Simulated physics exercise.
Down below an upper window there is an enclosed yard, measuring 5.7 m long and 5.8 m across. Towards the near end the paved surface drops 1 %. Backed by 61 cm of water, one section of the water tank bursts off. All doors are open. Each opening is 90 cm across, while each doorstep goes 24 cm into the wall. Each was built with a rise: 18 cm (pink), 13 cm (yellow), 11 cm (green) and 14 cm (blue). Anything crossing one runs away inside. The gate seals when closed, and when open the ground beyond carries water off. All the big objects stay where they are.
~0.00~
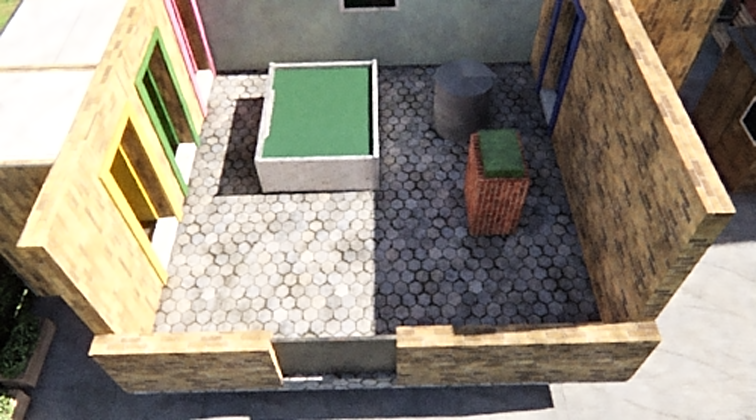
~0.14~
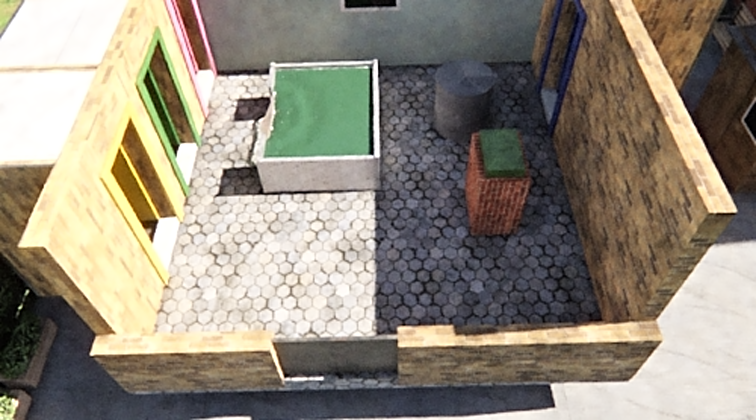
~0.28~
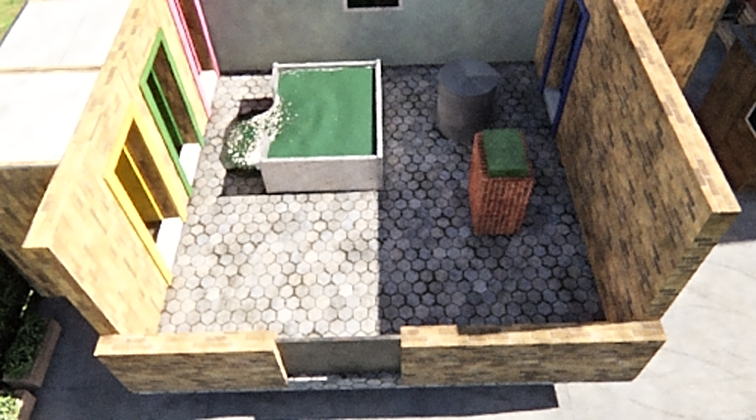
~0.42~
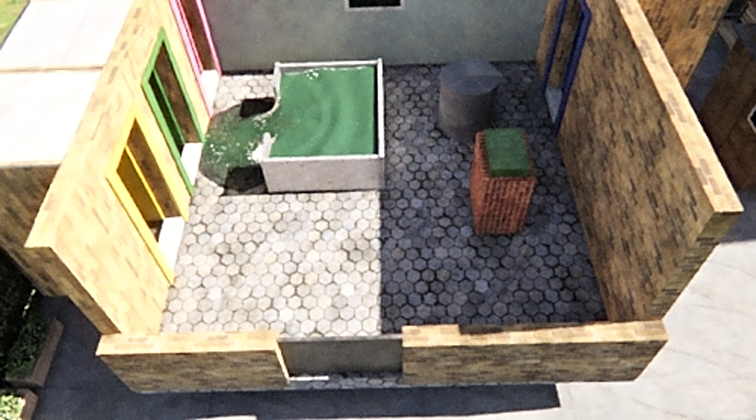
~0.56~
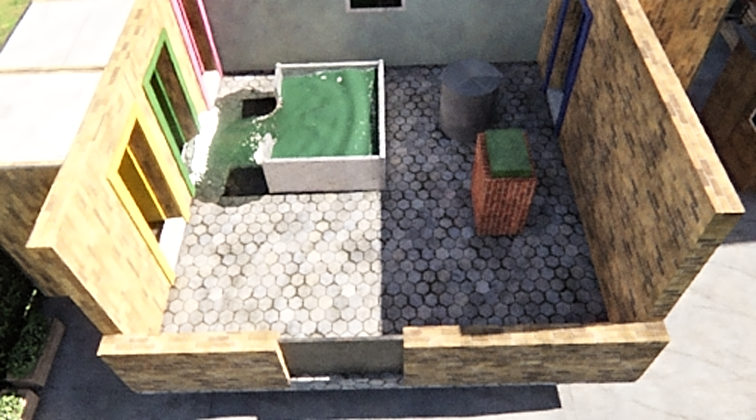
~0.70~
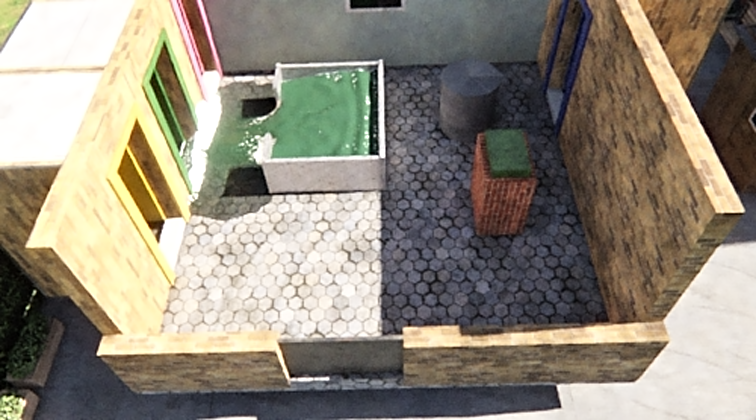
We see a walled yard from above as the left side of a tank of green water bursts open; the water pours through the gap, spreads across the paving to the wall with the coloured doors, and reaches the pink door.
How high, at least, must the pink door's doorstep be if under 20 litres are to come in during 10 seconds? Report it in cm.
I would say about 19 cm.
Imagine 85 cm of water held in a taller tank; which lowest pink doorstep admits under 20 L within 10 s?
The step would need to be some 29 cm high.
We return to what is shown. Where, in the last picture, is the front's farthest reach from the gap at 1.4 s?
(168, 301).
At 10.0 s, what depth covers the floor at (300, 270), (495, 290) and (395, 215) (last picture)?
Depth: About 3, 9, 2 cm.
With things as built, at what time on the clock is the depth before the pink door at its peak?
Approximately 2.0 s.
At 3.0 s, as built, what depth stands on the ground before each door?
Lab note, depth in cm: Pink 19; yellow 6; green 23; blue 0.
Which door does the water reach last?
It's the blue door.
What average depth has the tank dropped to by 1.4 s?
The mean depth is roughly 41 cm.
After 1.4 s water covers 15 % of the floor, deepest (45 cm) near (221, 75); 20 cm at the pink door, 1 litre in over its 18 cm doorstep.
After 3.0 s water covers 40 % of the floor, deepest (26 cm) near (220, 82); 19 cm at the pink door, 19 litres in over its 18 cm doorstep.
After 10.0 s water covers 95 % of the floor, deepest (12 cm) near (455, 358); 7 cm at the pink door, 25 litres in over its 18 cm doorstep.
At the pink door as built, the water arrived by 0.7 s and peaked near 24 cm at 2.0 s.
Run again over the same 10 s with other heights there, 30 litres in over 17 cm, 9 litres over 22.5 cm. The limit of 20 litres is kept from about 19 cm up.
